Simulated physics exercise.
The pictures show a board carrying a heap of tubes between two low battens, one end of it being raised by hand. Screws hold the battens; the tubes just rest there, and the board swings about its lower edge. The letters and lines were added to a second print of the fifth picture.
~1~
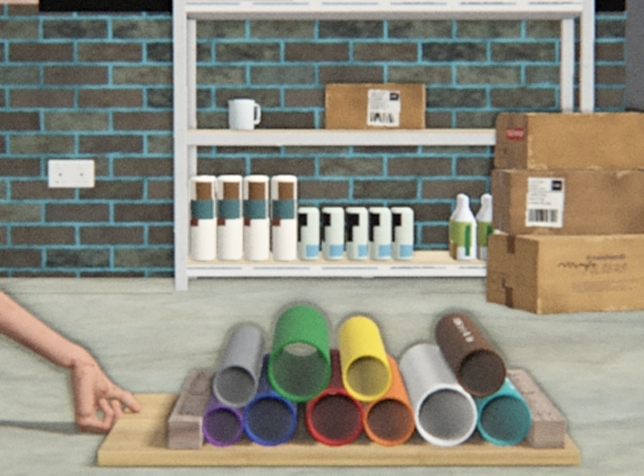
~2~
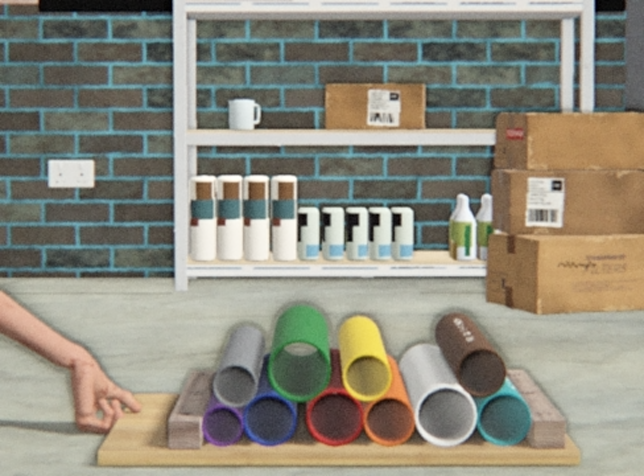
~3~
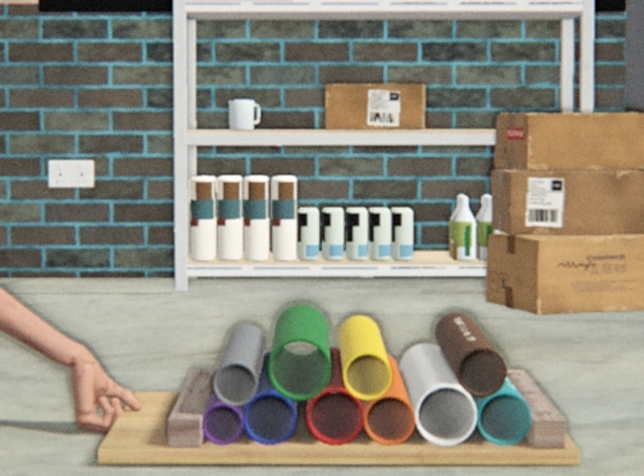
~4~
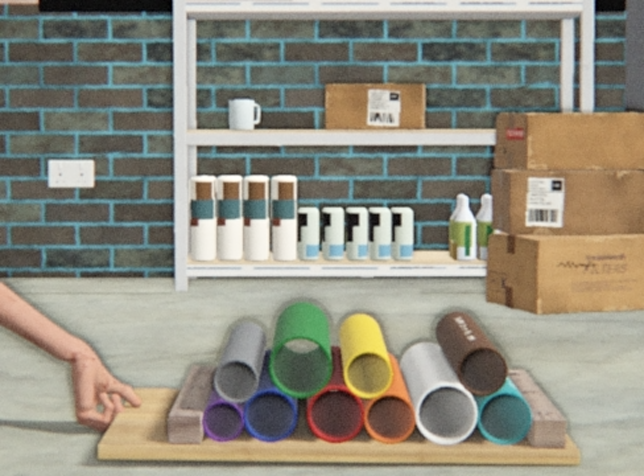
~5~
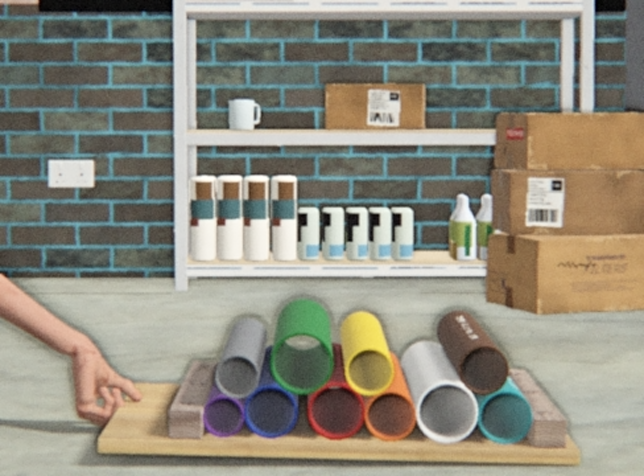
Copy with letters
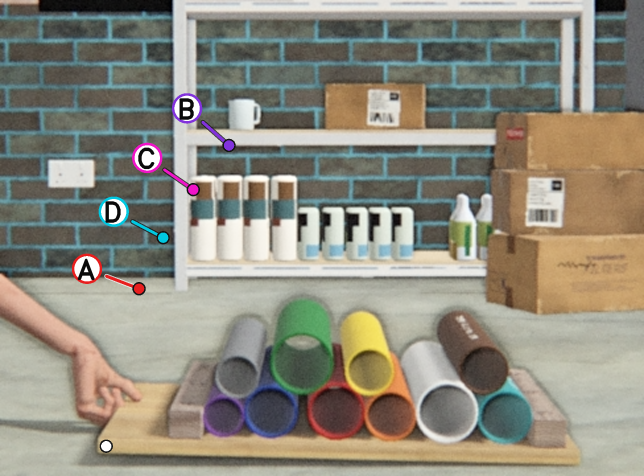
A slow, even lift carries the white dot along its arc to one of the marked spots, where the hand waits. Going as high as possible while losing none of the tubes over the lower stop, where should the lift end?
A is the limit.
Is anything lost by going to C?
At C: Yes.
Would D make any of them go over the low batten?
At D: Yes.
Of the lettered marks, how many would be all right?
The number is one.
On the marked copy, A at (139, 289); B at (229, 145); C at (193, 190); D at (163, 238); the white dot at (106, 446).
Following A. Soon after the start, board at 15°.
Later, board at 21°.
In the end, board at 21°, none over the low batten.
As for the rest, B three over the low batten (green, yellow, brown); C three over the low batten (green, yellow, brown); D two over the low batten (yellow, brown).
